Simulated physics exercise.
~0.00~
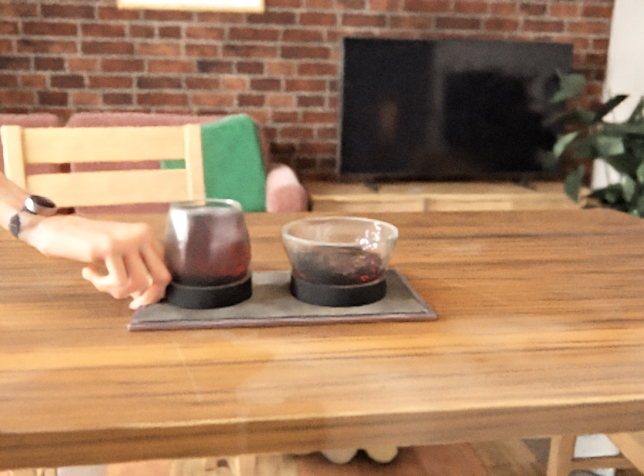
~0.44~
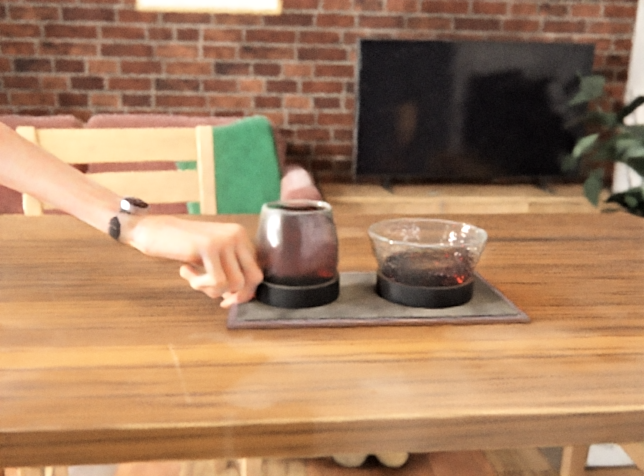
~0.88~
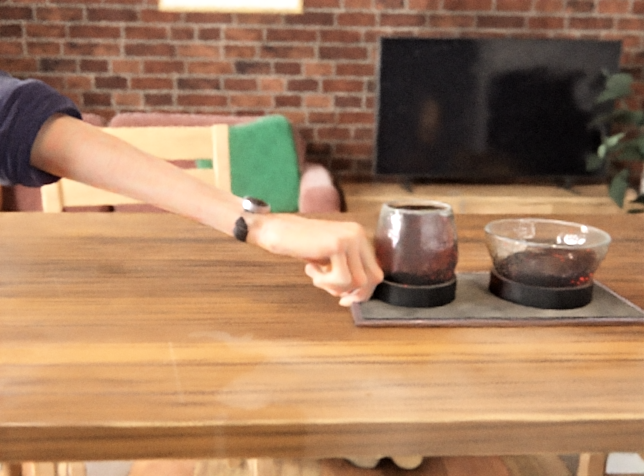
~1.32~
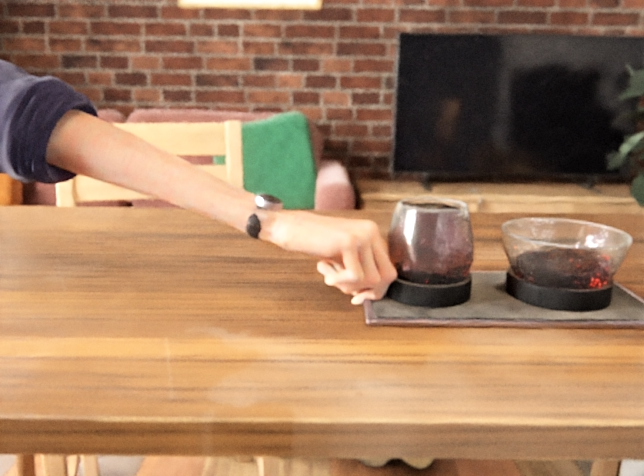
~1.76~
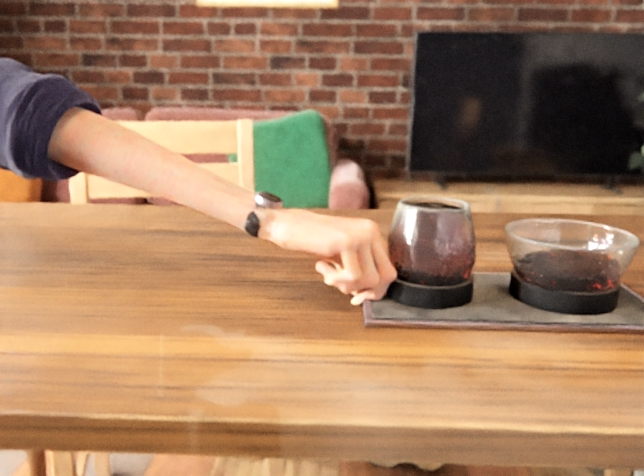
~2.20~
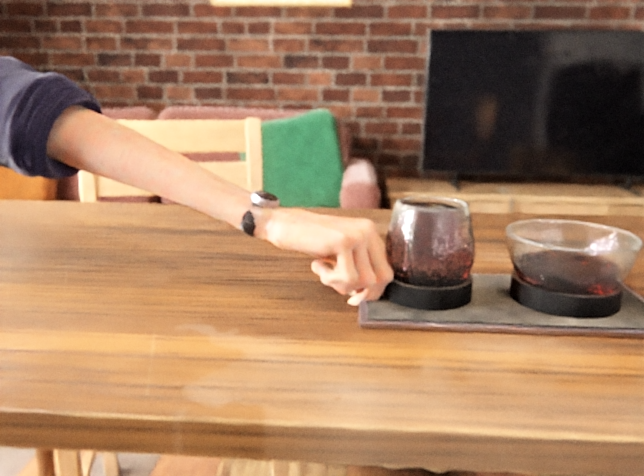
The clip shows a hand at the left edge of a dark tray sliding it rightward along a wooden table, carrying a round-bellied glass and a round glass bowl of dark tea. The tray then comes to rest with both vessels upright and the hand still at its edge.
